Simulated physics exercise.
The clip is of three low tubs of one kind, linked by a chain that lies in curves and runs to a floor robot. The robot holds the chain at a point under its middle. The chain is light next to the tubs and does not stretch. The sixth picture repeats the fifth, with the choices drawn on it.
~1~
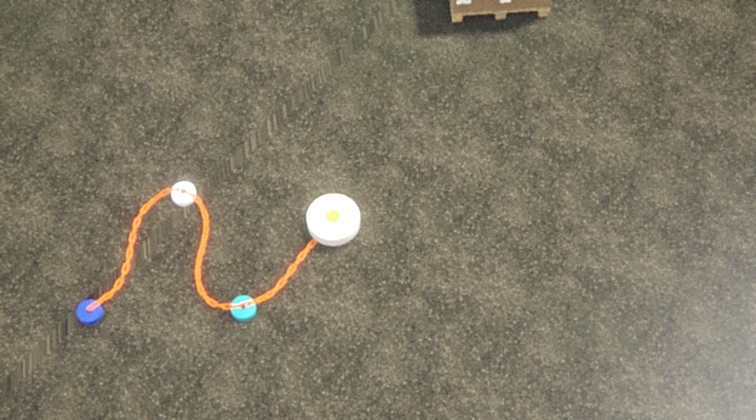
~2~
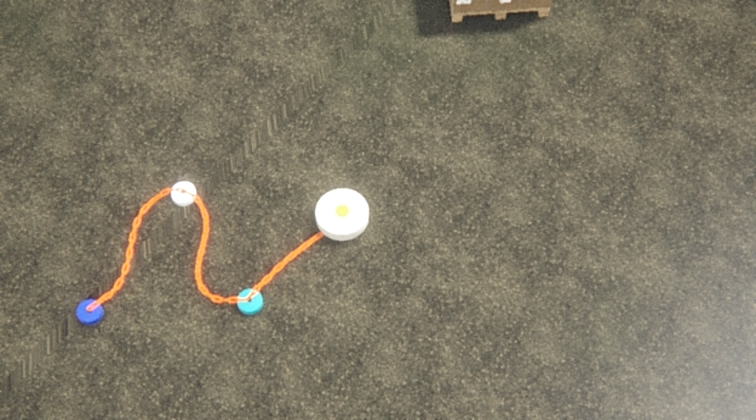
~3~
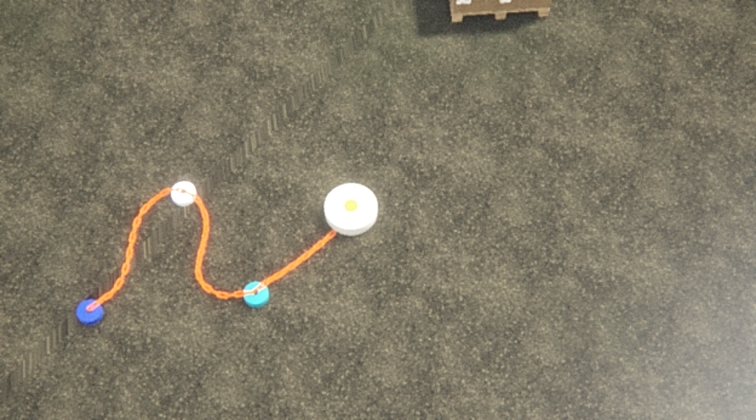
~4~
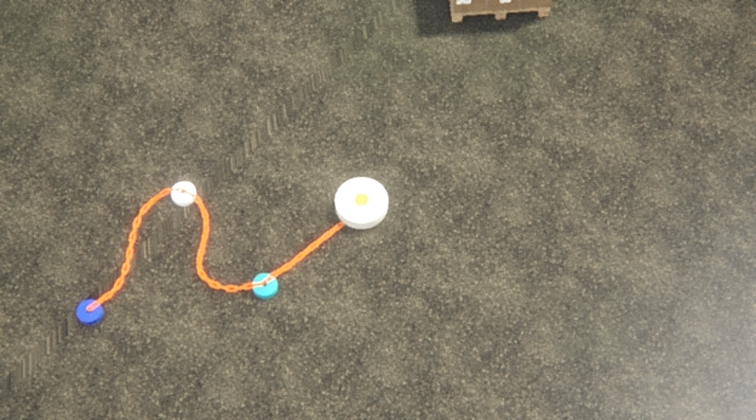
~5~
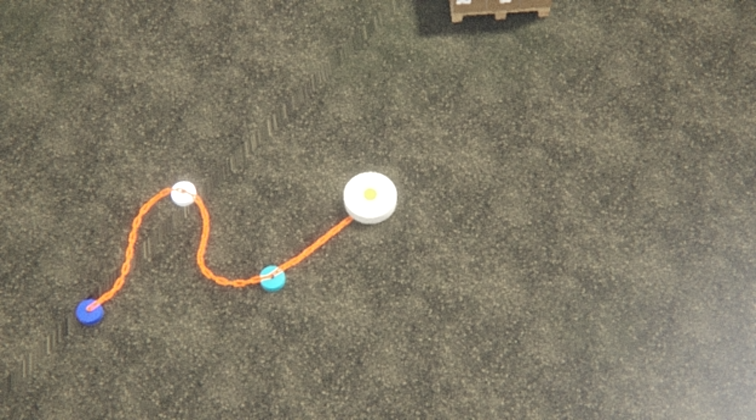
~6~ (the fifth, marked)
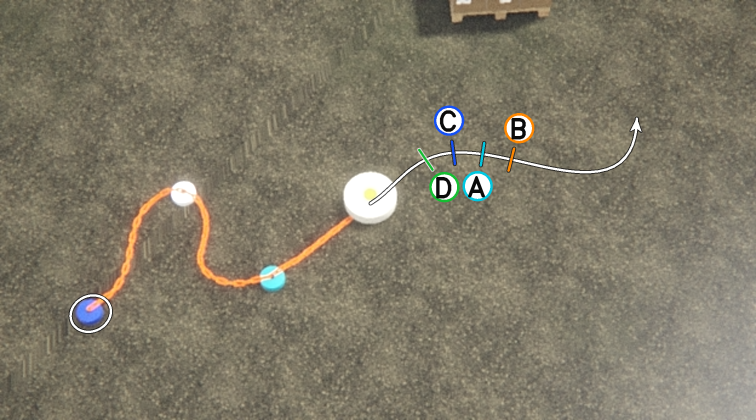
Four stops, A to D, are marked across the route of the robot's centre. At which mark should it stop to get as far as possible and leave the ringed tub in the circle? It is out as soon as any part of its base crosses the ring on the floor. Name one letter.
Up to mark B.
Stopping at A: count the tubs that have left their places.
Two.
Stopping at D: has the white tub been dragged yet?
No.
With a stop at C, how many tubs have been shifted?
One.
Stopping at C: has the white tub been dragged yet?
By then, no.
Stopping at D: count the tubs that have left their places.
By then, one.
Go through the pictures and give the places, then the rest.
Blue tub (90, 312); white tub (184, 193); turquoise tub (243, 308), in the first picture.
Robot (342, 215); turquoise tub (250, 301); white tub (184, 193), in the second picture.
Robot (351, 210); turquoise tub (256, 294); white tub (184, 193), in the third picture.
Robot (362, 204); turquoise tub (265, 286); white tub (184, 193), in the fourth picture.
Robot (370, 199); turquoise tub (272, 278); white tub (184, 193); blue tub (90, 312), in the fifth picture.
On the marked copy, A at (483, 154); B at (511, 160); C at (453, 153); D at (426, 160); the ring at (91, 313); the route from (370, 204) via (515, 161) to (637, 119).
With B. Early on, robot (411, 164); blue tub (90, 312); white tub (184, 193); turquoise tub (315, 240).
Further on, robot (464, 148); blue tub (90, 312); white tub (186, 194); turquoise tub (354, 201).
At the end, robot (512, 155); blue tub (91, 310); white tub (222, 198); turquoise tub (389, 174); the ringed tub at the far end is still in its ring.
As for the rest, A is safe but short; C is safe but short; D is safe but short.
